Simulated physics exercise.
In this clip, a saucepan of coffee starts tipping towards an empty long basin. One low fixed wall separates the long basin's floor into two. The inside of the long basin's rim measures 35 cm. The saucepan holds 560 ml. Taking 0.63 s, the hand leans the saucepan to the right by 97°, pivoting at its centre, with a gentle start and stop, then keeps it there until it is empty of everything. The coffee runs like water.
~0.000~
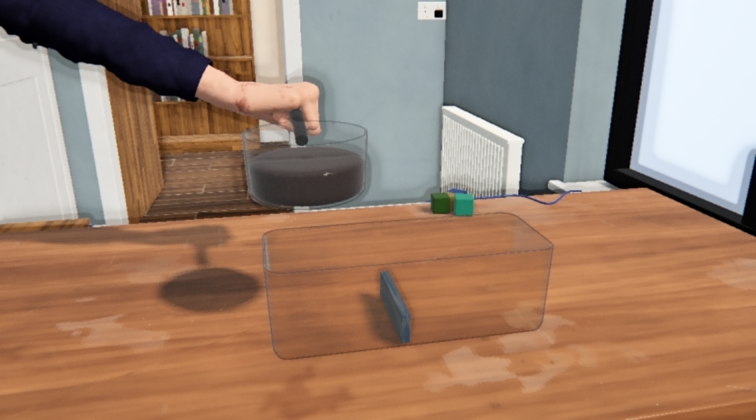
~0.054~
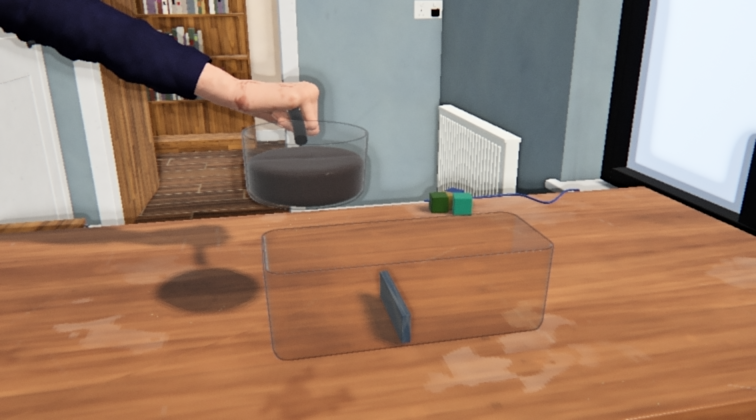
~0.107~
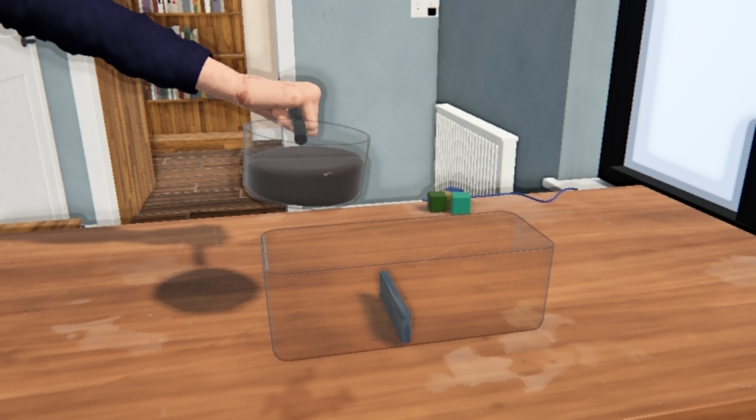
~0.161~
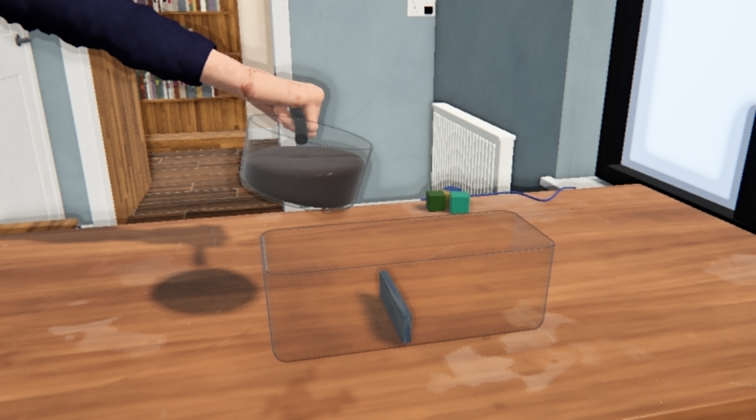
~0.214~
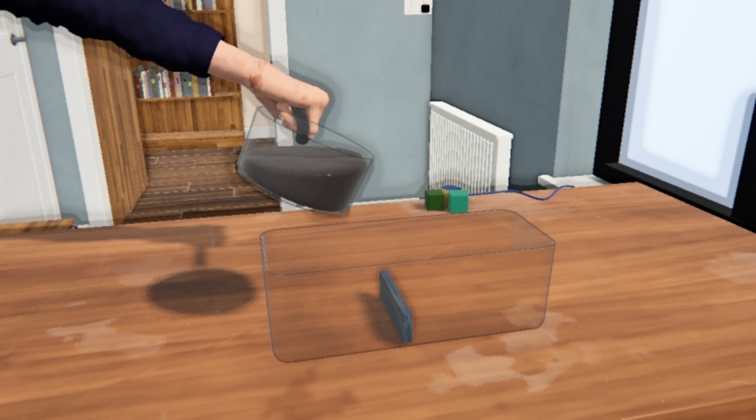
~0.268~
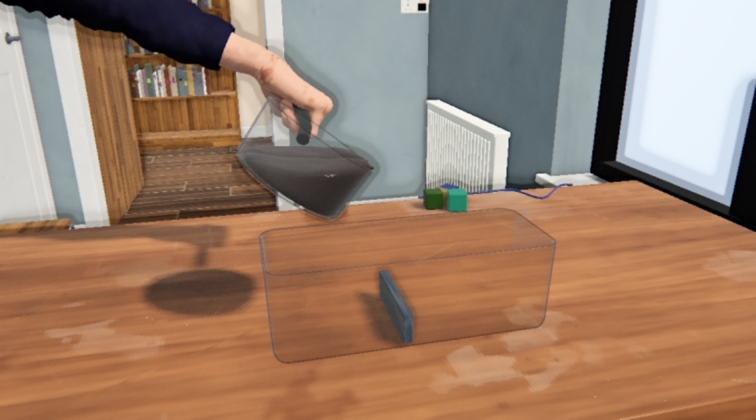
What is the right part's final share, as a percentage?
About 51 per cent.
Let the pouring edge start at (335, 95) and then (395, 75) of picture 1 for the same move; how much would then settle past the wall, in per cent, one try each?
Result: 15 per cent, then 85 per cent.
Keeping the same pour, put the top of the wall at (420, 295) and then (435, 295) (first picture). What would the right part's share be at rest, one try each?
Respectively close to 10 and 15 %.
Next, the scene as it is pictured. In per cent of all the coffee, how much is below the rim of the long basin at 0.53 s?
About 34%.
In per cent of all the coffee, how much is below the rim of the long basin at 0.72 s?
Near 82 per cent of the total.
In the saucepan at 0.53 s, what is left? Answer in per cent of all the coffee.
About 34 percent.
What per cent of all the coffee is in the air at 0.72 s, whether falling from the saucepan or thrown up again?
Something like 6 per cent of the total.
Then, 0.53 s in, the tilt is 91° and 34 per cent is still to pour, 9 is left of the wall and 25 right of it.
Then, 0.72 s in, the tilt is 97° and 12 per cent is still to pour, 31 is left of the wall and 51 right of it.
Then, 0.91 s in, the tilt is 97° and 3 per cent is still to pour, 44 is left of the wall and 51 right of it.
Then, 1.13 s in, the tilt is 97° and 1 per cent is still to pour, 47 is left of the wall and 51 right of it.
Finally, 48 per cent lies left of the wall, 51 right of it and 1 outside.
